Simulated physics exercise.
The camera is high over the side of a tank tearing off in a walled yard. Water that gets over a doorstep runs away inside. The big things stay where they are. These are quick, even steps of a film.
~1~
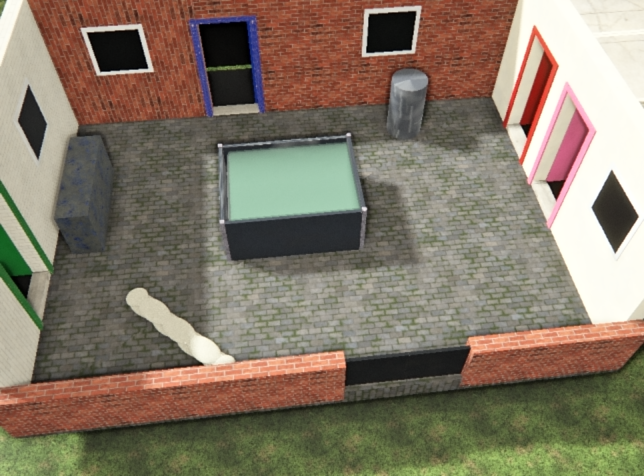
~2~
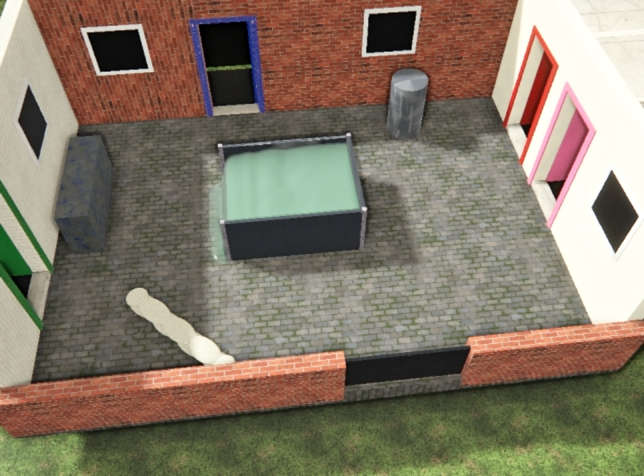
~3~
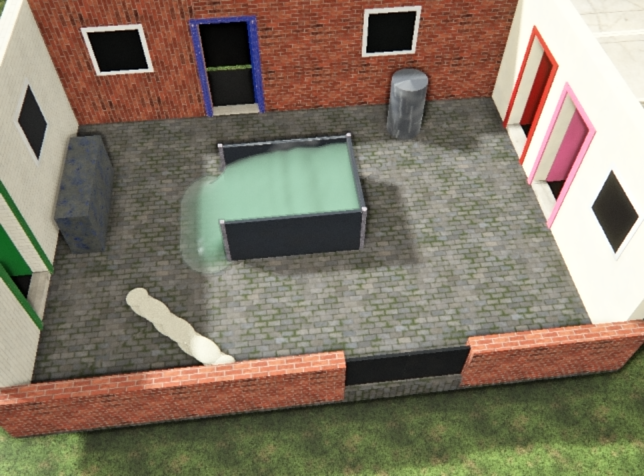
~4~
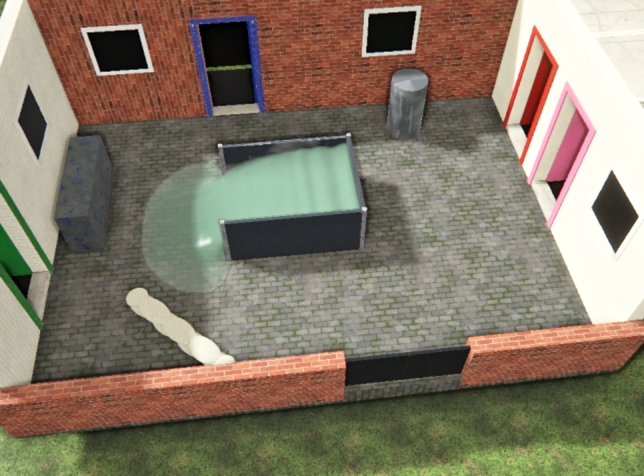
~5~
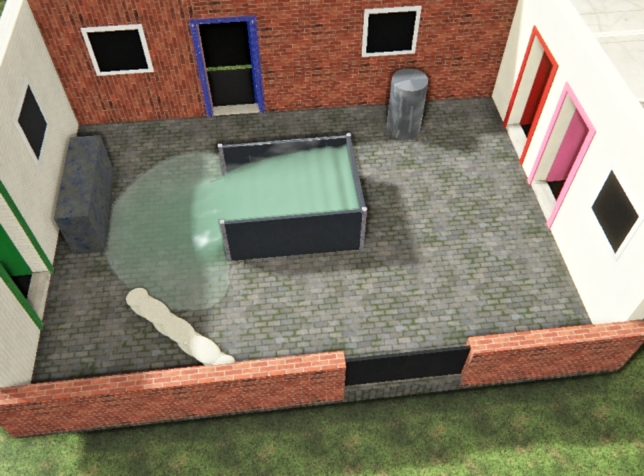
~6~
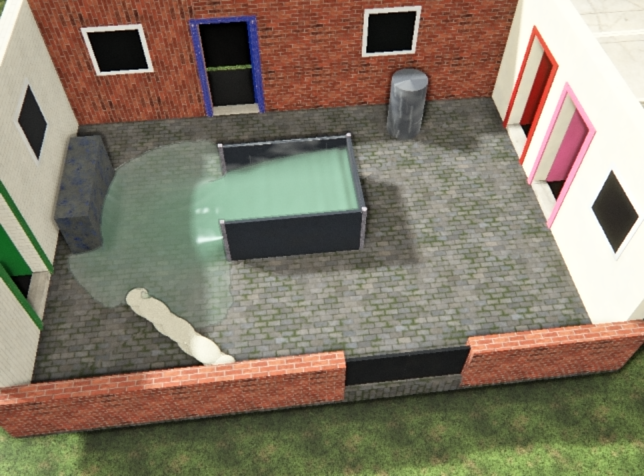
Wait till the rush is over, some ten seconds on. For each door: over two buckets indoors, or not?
The pink door admits no more than that; the green door lets in a lot; the red door admits no more than that; the blue door lets in a lot.
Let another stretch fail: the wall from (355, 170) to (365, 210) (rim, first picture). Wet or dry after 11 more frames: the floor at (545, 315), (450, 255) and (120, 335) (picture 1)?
In turn: Under water, wet, free of water.
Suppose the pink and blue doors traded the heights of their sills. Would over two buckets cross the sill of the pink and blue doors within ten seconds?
In short: The pink door passes that mark; the blue door stays under.
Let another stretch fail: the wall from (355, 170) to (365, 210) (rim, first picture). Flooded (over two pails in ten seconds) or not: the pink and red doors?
My reading: Pink door takes more; red door lets more in.
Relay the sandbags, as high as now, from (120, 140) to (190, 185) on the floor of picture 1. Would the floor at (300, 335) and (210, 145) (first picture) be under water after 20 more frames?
As listed: Awash, covered.
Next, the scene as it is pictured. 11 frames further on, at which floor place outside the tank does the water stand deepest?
Near (27, 409).
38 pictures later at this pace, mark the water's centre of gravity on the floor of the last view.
At about (220, 247).
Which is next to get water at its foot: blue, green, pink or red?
The door marked green.
A moment on, water covers 25 % of the floor; the pink door not reached, the green door over two buckets in, the red door not reached, the blue door not reached.
Next, water covers 30 % of the floor; the pink door not reached, the green door far over two buckets in, the red door not reached, the blue door wet at the sill, nothing in.
Then, water covers 50 % of the floor; the pink door not reached, the green door far over two buckets in, the red door not reached, the blue door under two buckets in.
Later, water covers 80 % of the floor; the pink door not reached, the green door far over two buckets in, the red door not reached, the blue door over two buckets in.
In the end, water covers 90 % of the floor; the pink door wet at the sill, nothing in, the green door far over two buckets in, the red door wet at the sill, nothing in, the blue door over two buckets in.
